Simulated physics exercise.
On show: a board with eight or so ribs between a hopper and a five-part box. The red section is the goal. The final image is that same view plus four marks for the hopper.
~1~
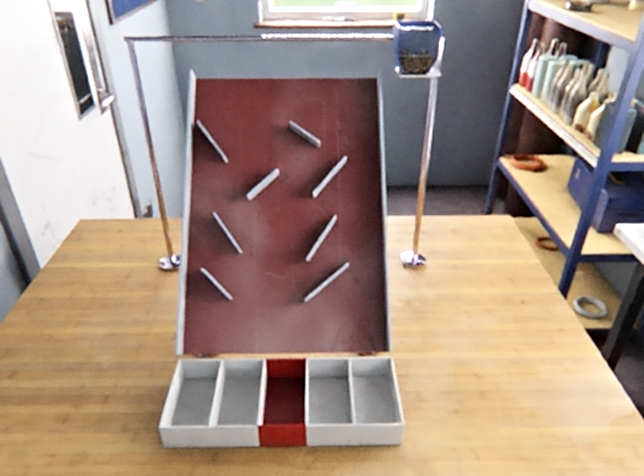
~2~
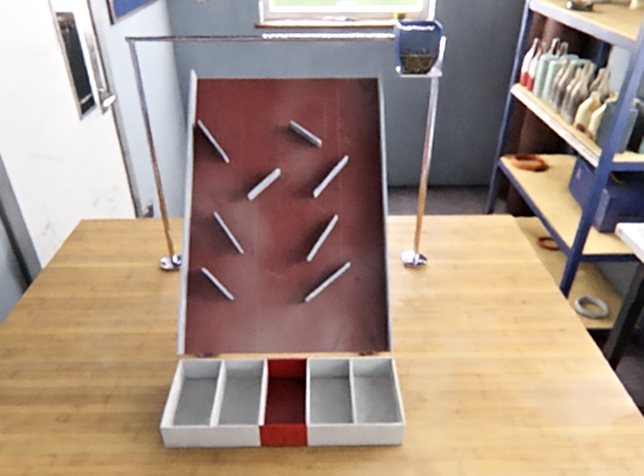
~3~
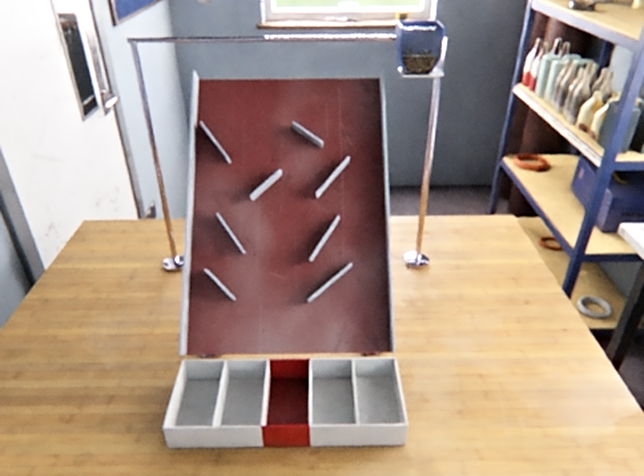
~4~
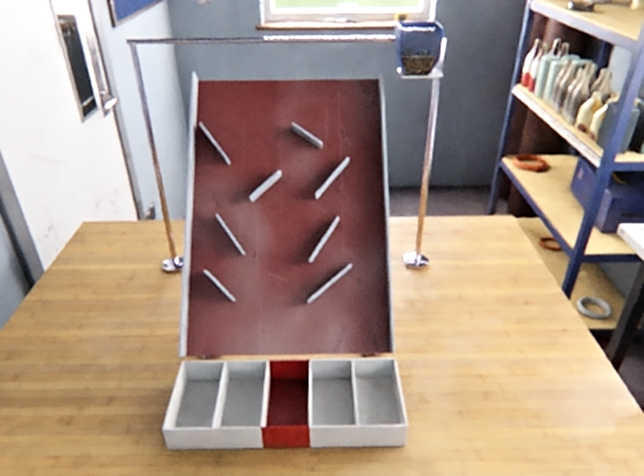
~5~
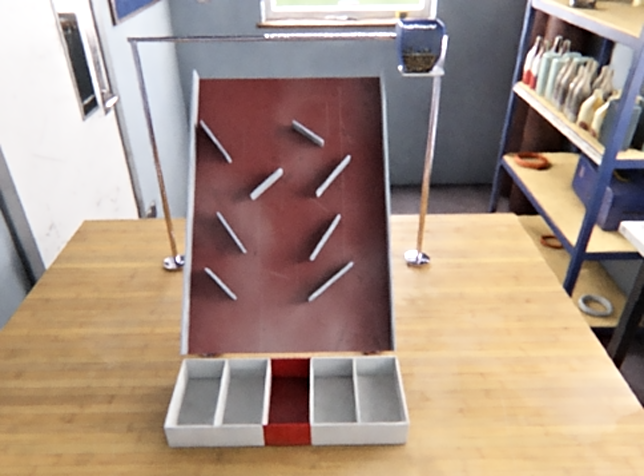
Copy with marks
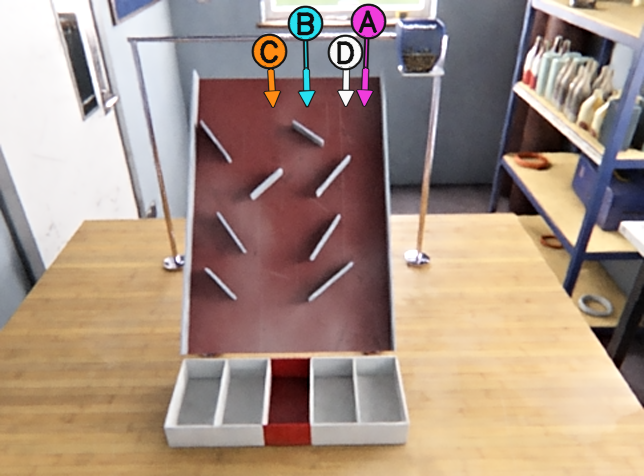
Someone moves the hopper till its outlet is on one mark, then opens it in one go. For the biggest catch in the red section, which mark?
Mark C does it best.
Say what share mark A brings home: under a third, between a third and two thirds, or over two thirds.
It is under a third.
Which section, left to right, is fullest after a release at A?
The fifth.
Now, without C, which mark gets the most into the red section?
B.
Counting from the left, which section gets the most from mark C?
The third.
On the marked copy, mark A meets the board at (364, 100); mark B meets the board at (307, 100); mark C meets the board at (272, 101); mark D meets the board at (345, 100).
If A is chosen, about a tenth in the red section, the larger part in other sections.
If B is chosen, roughly half in the red section, roughly a quarter in other sections, roughly a quarter held on the board.
If C is chosen, roughly two thirds in the red section, roughly a quarter in other sections, about a tenth held on the board.
If D is chosen, roughly a quarter in the red section, roughly two thirds in other sections, just a few outside the box.
